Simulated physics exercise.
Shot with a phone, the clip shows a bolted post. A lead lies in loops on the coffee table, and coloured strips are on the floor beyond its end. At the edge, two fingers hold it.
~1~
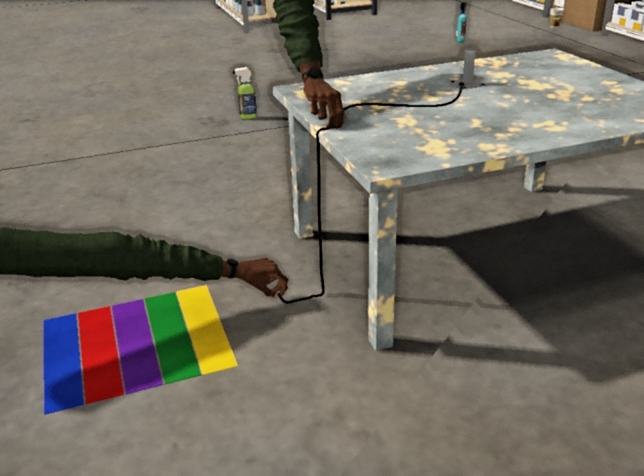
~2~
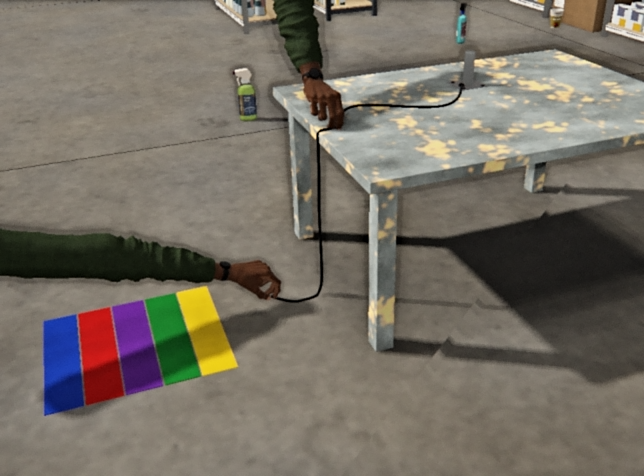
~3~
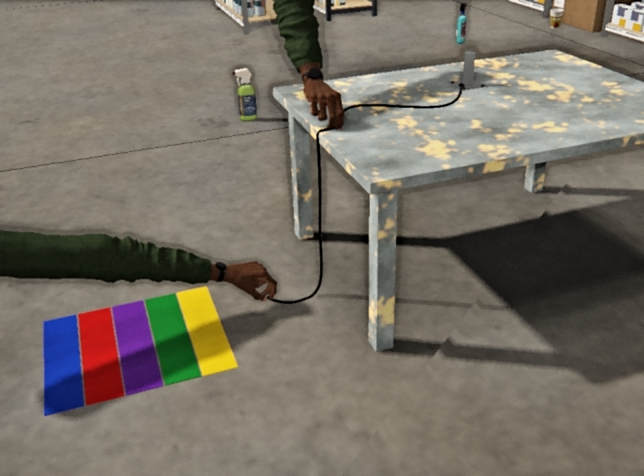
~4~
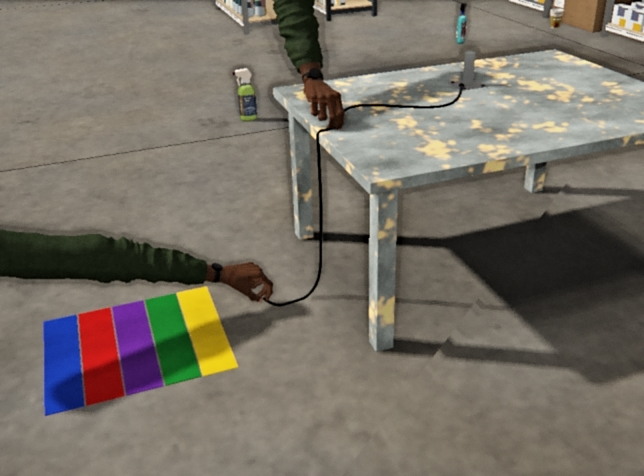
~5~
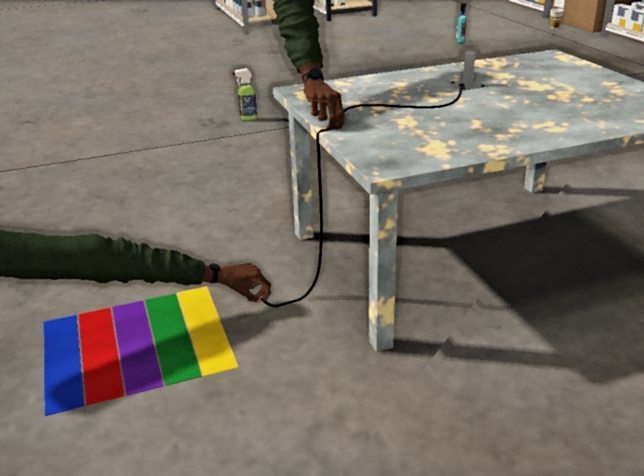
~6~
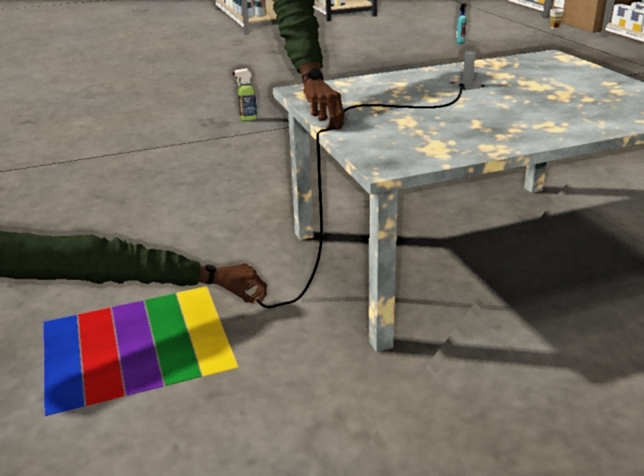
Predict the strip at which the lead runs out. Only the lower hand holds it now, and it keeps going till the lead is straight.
I would say the red strip.
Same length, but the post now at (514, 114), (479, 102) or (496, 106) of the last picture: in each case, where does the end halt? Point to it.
Around (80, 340), (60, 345) and (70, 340).
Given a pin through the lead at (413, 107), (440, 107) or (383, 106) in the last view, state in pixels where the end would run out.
Try by try, around (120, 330), (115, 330) and (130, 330).
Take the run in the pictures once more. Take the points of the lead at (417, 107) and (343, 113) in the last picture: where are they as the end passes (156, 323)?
First: (385, 104). Second: (317, 122).
Soon after, end near (155, 323); over green.
After that, end near (115, 332); over purple.
At the stop, end near (92, 337); over red. It gets as far as the red strip.
